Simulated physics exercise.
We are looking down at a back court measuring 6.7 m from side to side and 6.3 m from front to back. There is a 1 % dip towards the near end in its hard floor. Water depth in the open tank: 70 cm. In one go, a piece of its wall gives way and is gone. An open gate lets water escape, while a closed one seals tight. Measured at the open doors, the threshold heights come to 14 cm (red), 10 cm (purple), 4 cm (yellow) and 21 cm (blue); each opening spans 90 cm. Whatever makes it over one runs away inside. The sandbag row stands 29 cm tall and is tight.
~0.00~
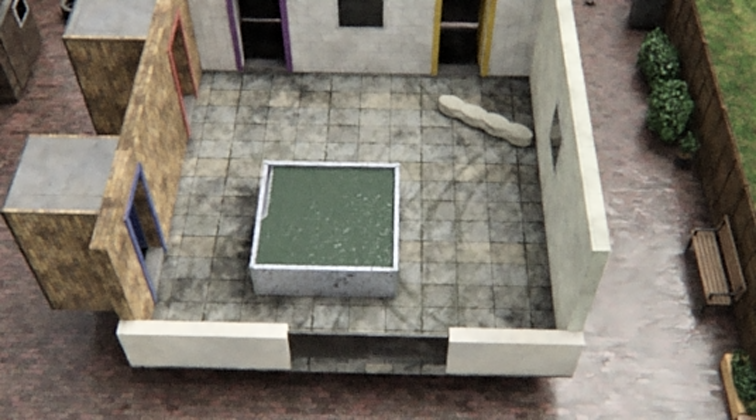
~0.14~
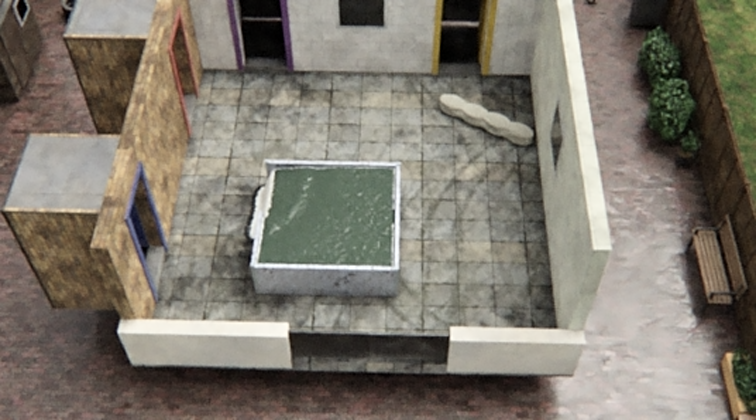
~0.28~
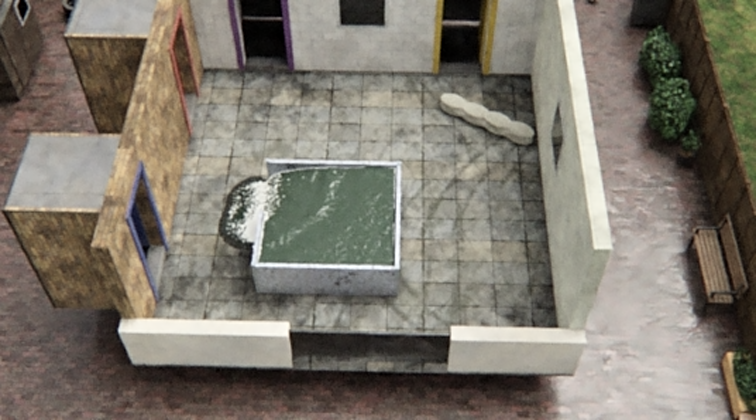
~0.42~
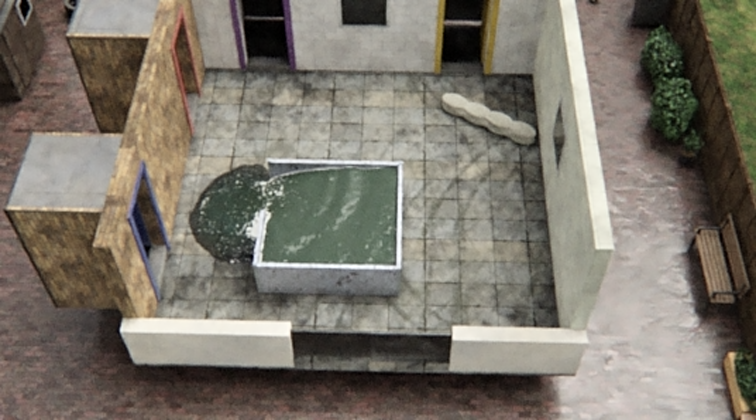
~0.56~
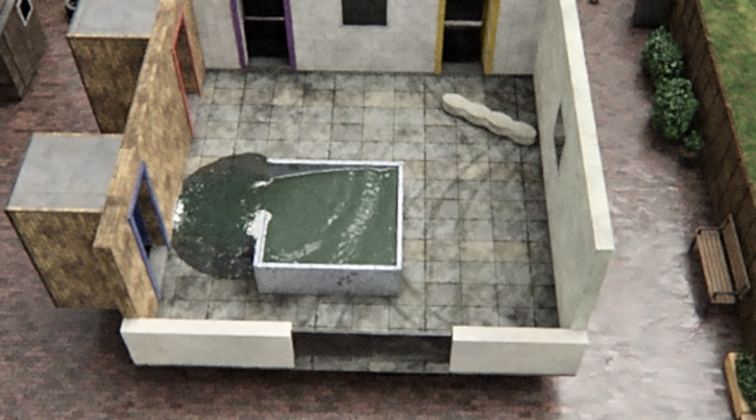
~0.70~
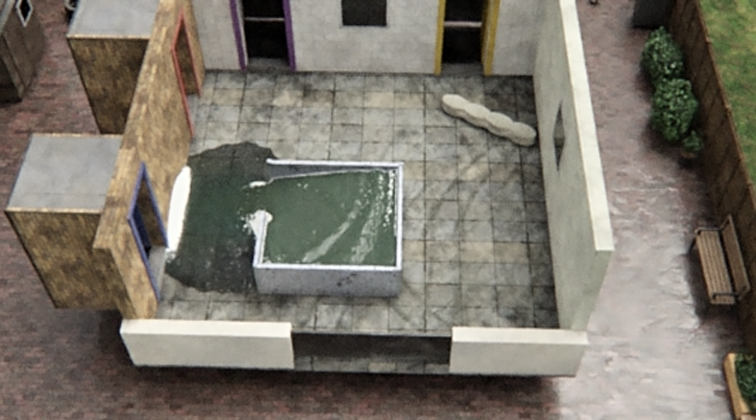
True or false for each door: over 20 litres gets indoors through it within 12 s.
Red door - false, purple door - true, yellow door - true, blue door - false.
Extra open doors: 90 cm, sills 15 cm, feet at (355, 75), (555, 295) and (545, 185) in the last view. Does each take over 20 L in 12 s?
In sequence the answers are less than that, less than that and less than that.
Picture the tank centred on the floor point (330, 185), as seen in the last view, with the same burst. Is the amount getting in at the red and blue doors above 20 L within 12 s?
Measured against the limit, the red door goes beyond it and the blue door stays within it.
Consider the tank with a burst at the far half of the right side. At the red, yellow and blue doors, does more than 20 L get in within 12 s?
Then red does not exceed it, yellow does not exceed it, blue does not exceed it.
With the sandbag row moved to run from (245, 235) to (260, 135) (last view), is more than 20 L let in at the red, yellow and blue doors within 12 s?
Red within the limit, yellow within the limit, blue within the limit.
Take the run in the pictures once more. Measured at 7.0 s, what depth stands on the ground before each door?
Depth readings (cm): Red = 9; purple = 12; yellow = 4; blue = 9.
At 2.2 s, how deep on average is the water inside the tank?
42 cm.
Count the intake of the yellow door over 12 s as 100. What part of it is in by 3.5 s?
It comes to about 0 per cent.
After 1.4 s water covers 15 % of the floor and is deepest (45 cm) near (177, 211); red door 10 cm at the sill, 0 L in, purple door not reached, yellow door not reached, blue door 19 cm at the sill, 0 L in.
After 2.2 s water covers 25 % of the floor and is deepest (42 cm) near (187, 211); red door 16 cm at the sill, 1 L in, purple door 13 cm at the sill, 0 L in, yellow door not reached, blue door 20 cm at the sill, 1 L in.
After 3.5 s water covers 45 % of the floor and is deepest (29 cm) near (152, 334); red door 11 cm at the sill, 2 L in, purple door 21 cm at the sill, 47 L in, yellow door not reached, blue door 15 cm at the sill, 3 L in.
After 7.0 s water covers 90 % of the floor and is deepest (20 cm) near (553, 354); red door 9 cm at the sill, 4 L in, purple door 12 cm at the sill, 115 L in, yellow door 4 cm at the sill, 0 L in, blue door 9 cm at the sill, 3 L in.
After 12.0 s water covers 95 % of the floor and is deepest (17 cm) near (553, 354); red door 7 cm at the sill, 4 L in, purple door 5 cm at the sill, 118 L in, yellow door 8 cm at the sill, 46 L in, blue door 5 cm at the sill, 3 L in.
